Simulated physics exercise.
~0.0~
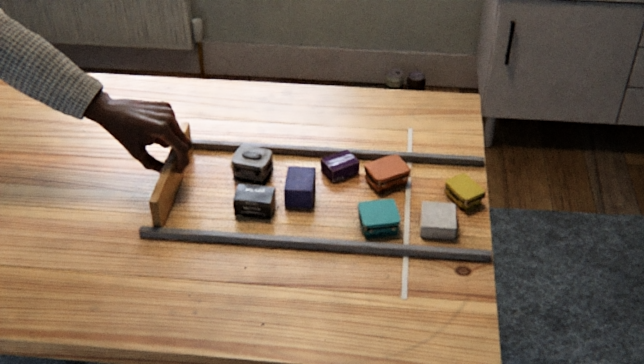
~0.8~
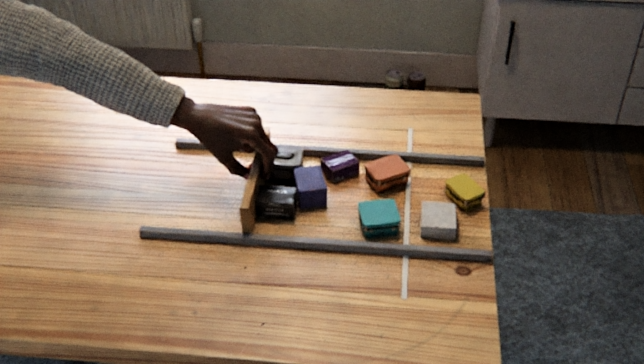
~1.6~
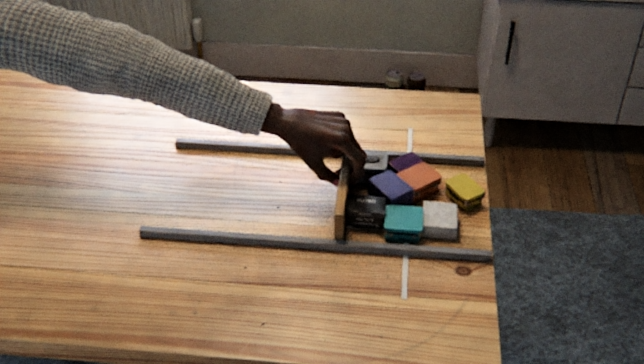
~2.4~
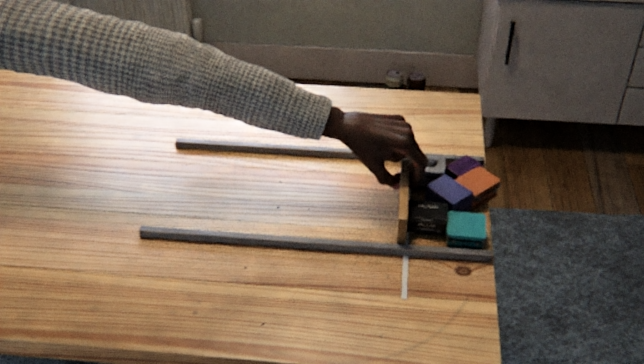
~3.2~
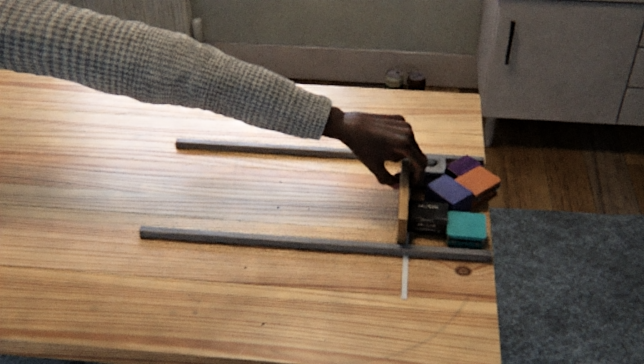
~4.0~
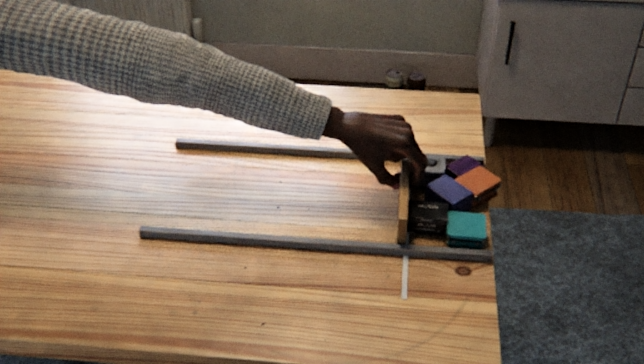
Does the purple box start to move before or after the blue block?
The purple box starts to move after the blue block. The blue block is already shifting right while the purple box is still in its starting place.
